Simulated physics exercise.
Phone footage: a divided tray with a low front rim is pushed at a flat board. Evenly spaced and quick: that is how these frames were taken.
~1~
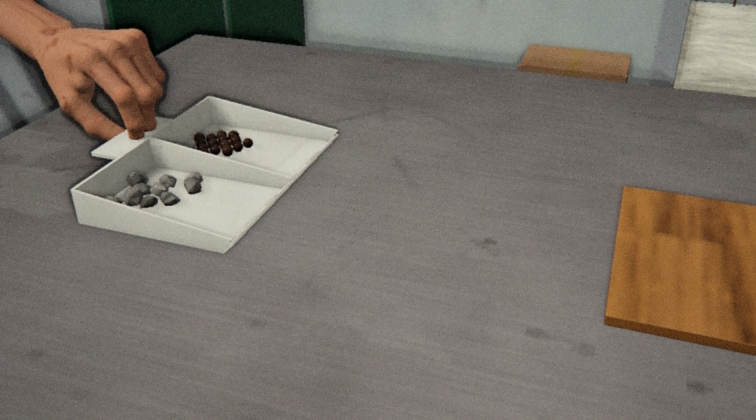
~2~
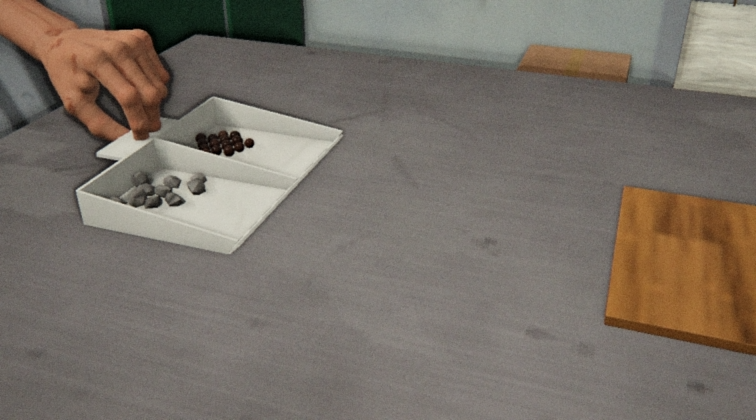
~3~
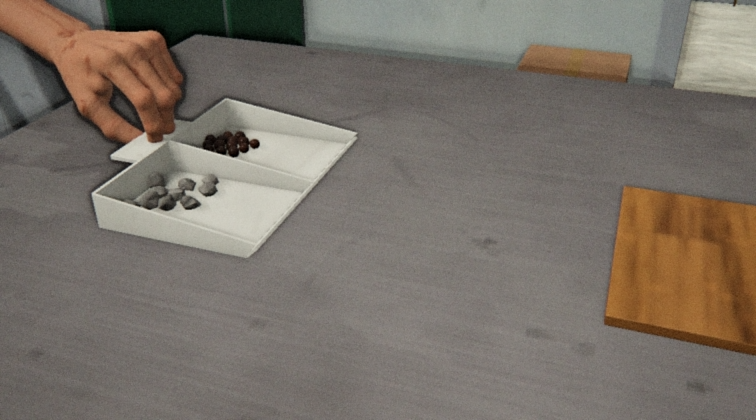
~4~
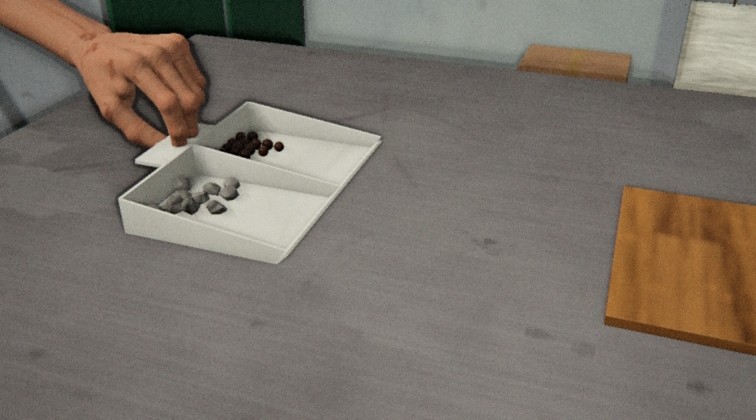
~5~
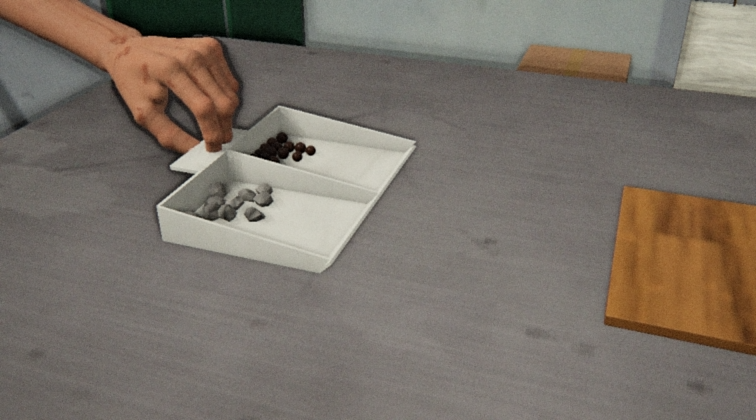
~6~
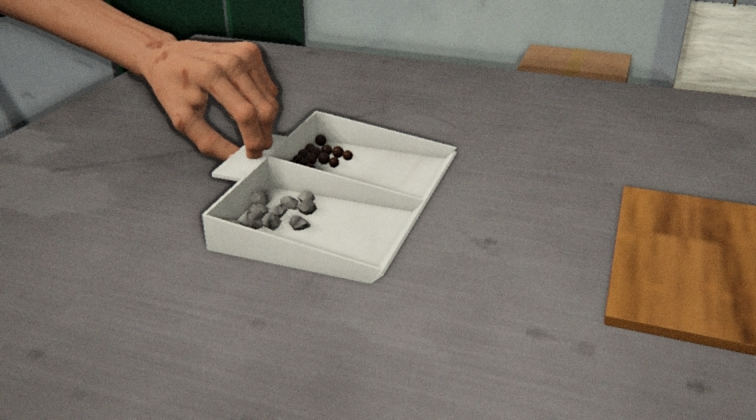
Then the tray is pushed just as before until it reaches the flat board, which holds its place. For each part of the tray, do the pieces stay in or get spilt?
The nearer portion stays in; the farther portion gets partly spilt.
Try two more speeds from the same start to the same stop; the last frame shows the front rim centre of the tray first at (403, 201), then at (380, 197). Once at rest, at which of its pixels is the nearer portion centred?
(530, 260), then (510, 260).
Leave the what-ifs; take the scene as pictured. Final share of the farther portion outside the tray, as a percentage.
Some 40 %.
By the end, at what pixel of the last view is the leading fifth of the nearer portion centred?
(579, 276), give or take.
Then, 0.11 s past the last view, tray still sliding, front rim near (519, 220); nearer portion all inside; farther portion all inside.
Then, 0.31 s past the last view, tray stopped at the flat board; nearer portion all inside, moved towards the front rim; farther portion all inside, moved towards the front rim.
Then, 0.52 s past the last view, tray stopped at the flat board; nearer portion all inside, moved towards the front rim; farther portion about a quarter out of the tray.
Finally, tray stopped at the flat board; nearer portion all inside, moved towards the front rim; farther portion about a third out of the tray.
